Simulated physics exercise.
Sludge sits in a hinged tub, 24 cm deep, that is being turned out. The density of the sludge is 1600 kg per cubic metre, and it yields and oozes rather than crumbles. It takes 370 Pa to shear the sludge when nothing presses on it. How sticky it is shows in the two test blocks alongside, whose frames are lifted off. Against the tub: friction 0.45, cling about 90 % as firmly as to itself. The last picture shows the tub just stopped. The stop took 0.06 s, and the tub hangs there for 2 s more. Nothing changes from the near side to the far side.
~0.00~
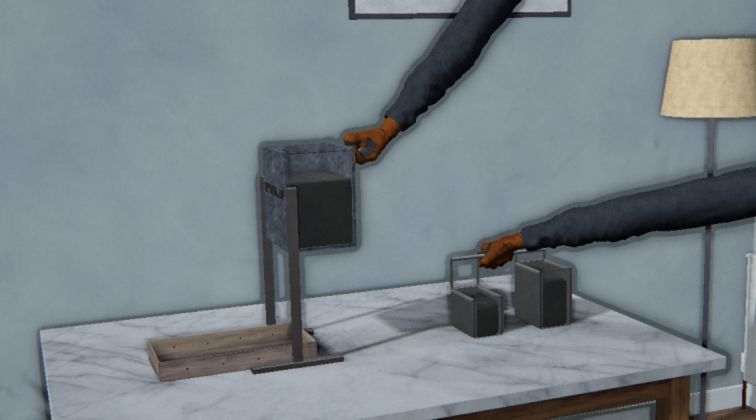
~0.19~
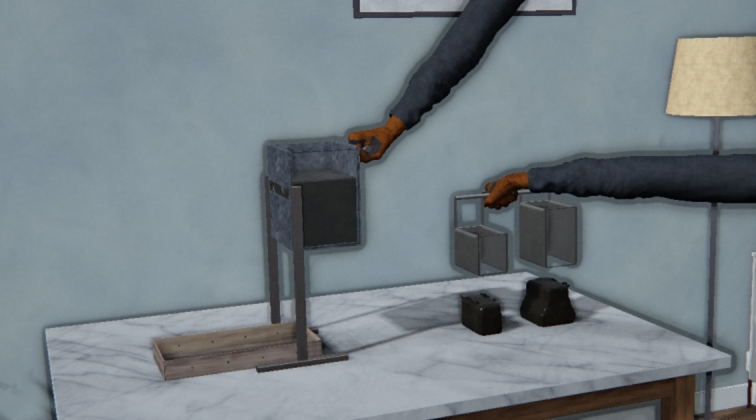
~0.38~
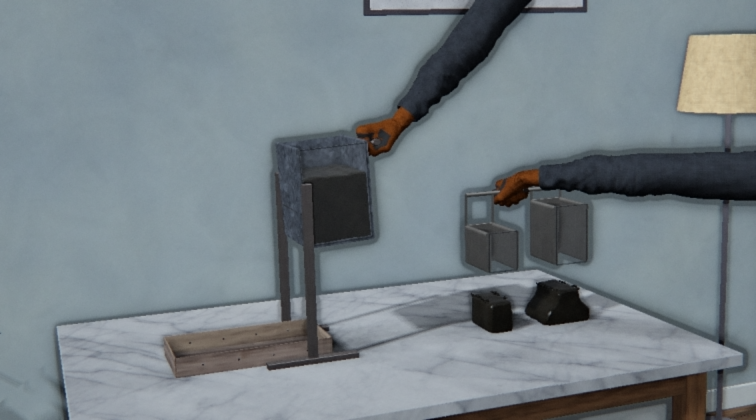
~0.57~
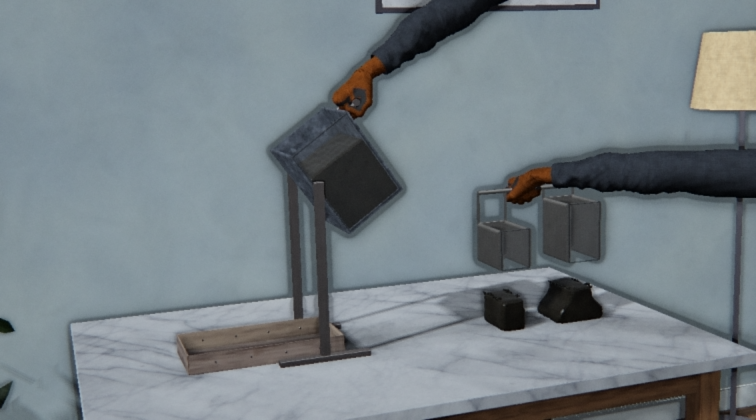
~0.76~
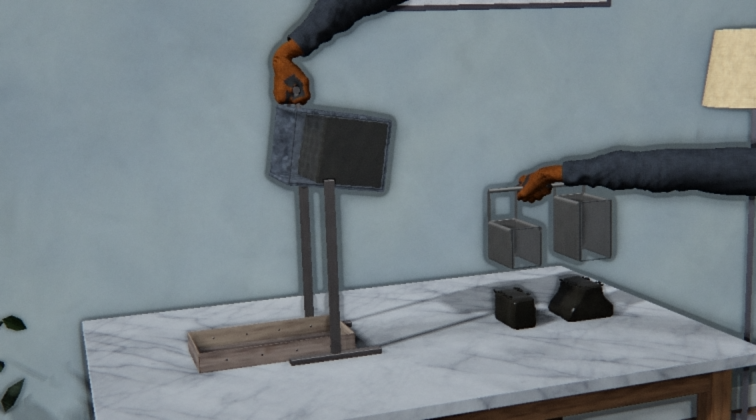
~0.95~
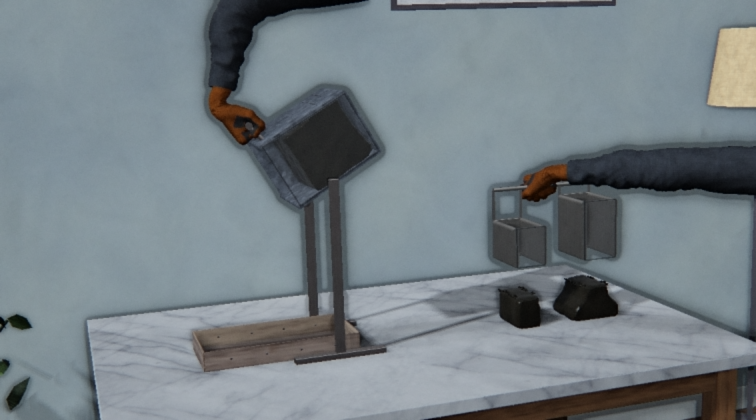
Two grey moulds lifting off dark blocks, the right one sagging, then a hand turning a raised tub of sludge leftward.
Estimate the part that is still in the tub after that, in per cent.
About 0 %.
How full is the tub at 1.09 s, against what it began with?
About 75 %.
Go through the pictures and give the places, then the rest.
The first frame shows handle-side rim at (351, 149), tilt 0 degrees; top of the sludge at (350, 179); blocks stand 8.9 cm, 14 cm (left to right).
The second frame shows handle-side rim at (356, 148), tilt 0 degrees; top of the sludge at (355, 178); blocks stand 8.7 cm, 11 cm (left to right).
The third frame shows handle-side rim at (364, 142), tilt 3 degrees; top of the sludge at (360, 173); blocks stand 8.6 cm, 9.6 cm (left to right).
The fourth frame shows handle-side rim at (345, 114), tilt 35 degrees; top of the sludge at (359, 141); blocks stand 8.6 cm, 9.6 cm (left to right).
The fifth frame shows handle-side rim at (296, 113), tilt 81 degrees; top of the sludge at (331, 118); blocks stand 8.6 cm, 9.6 cm (left to right).
The sixth frame shows handle-side rim at (262, 149), tilt 120 degrees; top of the sludge at (339, 102); blocks stand 8.6 cm, 9.6 cm (left to right).
After 1.09 s, the tub is at 120 degrees and holds 77 %.
After 1.26 s, the tub is at 120 degrees and holds 21 %.
After 1.43 s, the tub is at 120 degrees and holds 0 %.
After 1.60 s, the tub is at 120 degrees and holds 0 %.
After 2.95 s, at the end, the tub is at 120 degrees and holds 0 %.
